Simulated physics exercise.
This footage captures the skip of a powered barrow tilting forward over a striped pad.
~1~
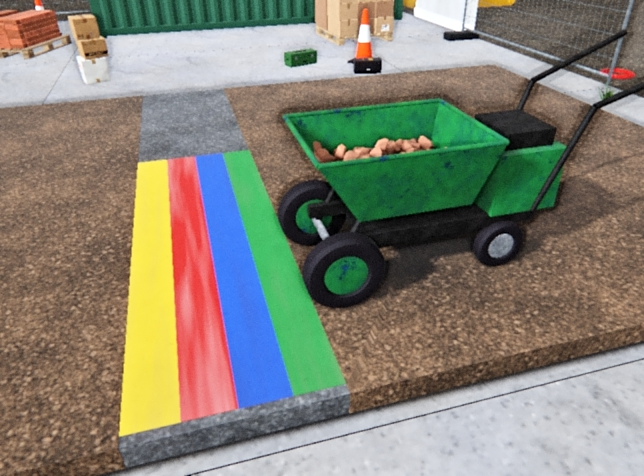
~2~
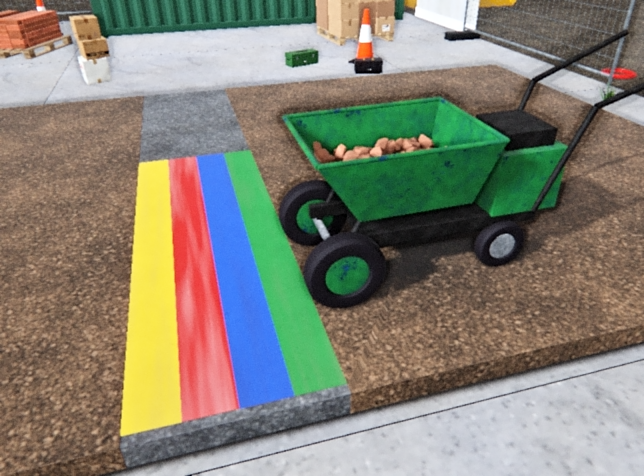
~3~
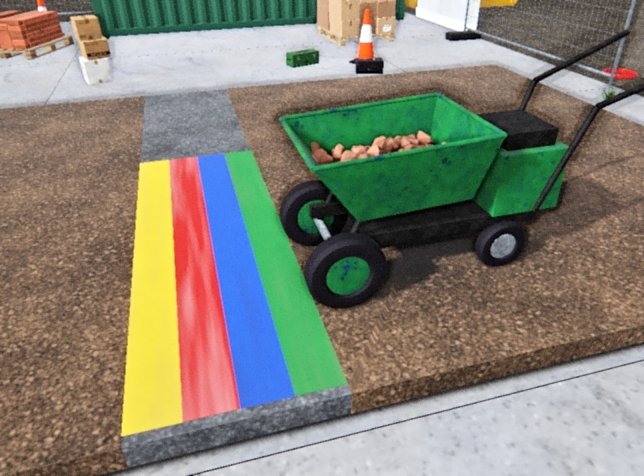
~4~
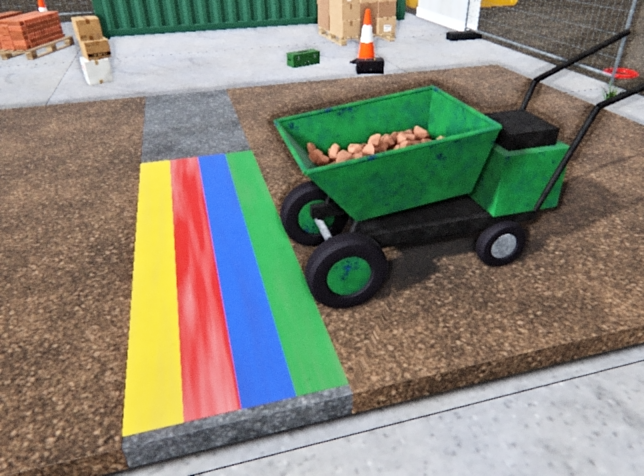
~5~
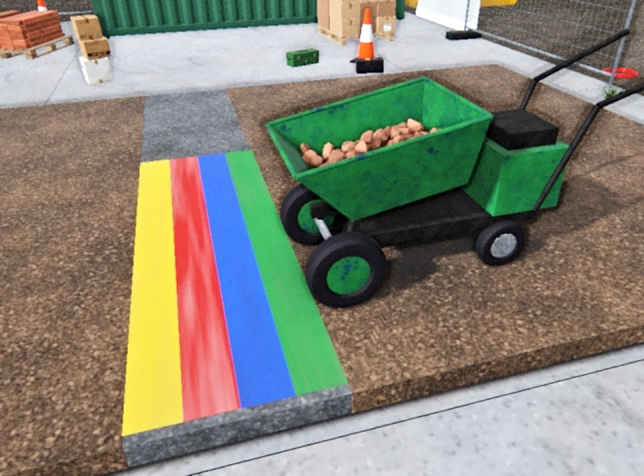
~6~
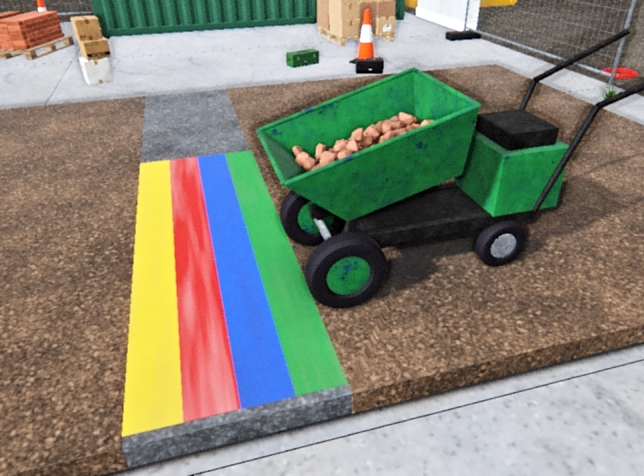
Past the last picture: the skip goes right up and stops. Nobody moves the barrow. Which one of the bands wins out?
Red wins out.
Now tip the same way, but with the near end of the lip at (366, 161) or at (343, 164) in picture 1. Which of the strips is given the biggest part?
Well, from the first place it would be blue, and from the second red.
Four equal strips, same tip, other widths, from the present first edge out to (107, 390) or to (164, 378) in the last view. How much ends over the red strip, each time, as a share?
I'd say about 50 % for the first and about 30 % for the second.
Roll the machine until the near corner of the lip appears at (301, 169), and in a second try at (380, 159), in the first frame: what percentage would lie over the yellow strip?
You'd get 40 in a hundred the first time and 10 in a hundred the second.
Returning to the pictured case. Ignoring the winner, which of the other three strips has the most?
Runner-up - the yellow one.
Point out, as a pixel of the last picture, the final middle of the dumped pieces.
The centre comes to rest close to (180, 295).
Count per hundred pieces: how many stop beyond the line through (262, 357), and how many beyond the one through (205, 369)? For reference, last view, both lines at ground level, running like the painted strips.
In order: Near 100 %, then 60 %.
Shortly afterwards, skip tipped steeply; the whole lot in the skip.
Next, skip tipped right over; all but a few in the skip; a little over the red strip; only a few over the yellow strip.
Some moments later, skip tipped right over; a little in the skip; near half over the red strip; near a third over the yellow strip; a little off the paint.
In the end, skip tipped right over; only a few in the skip; none at all over the green strip; a little over the blue strip; near half over the red strip; near a third over the yellow strip; a little off the paint.
